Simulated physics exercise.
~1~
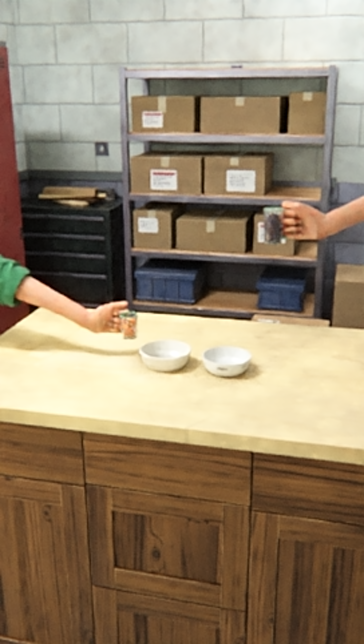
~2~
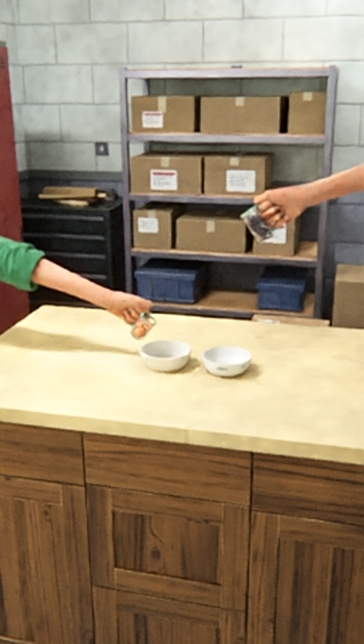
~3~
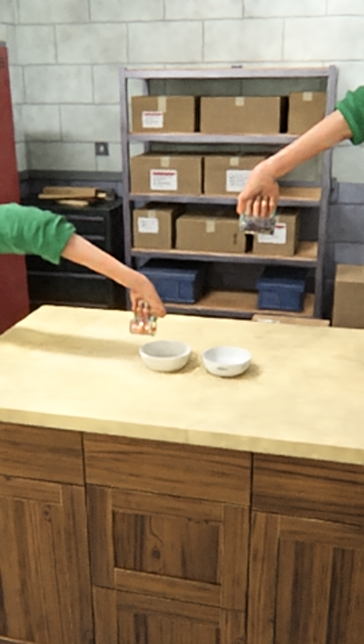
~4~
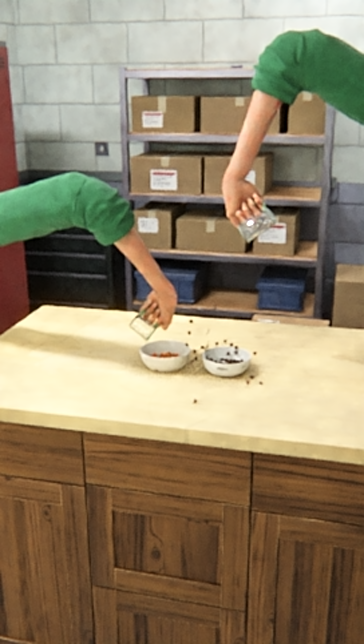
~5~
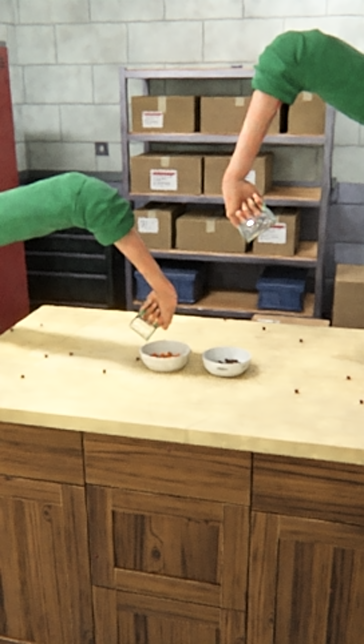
Two hands tip clear cups over white bowls, and the right one's dark bits scatter.
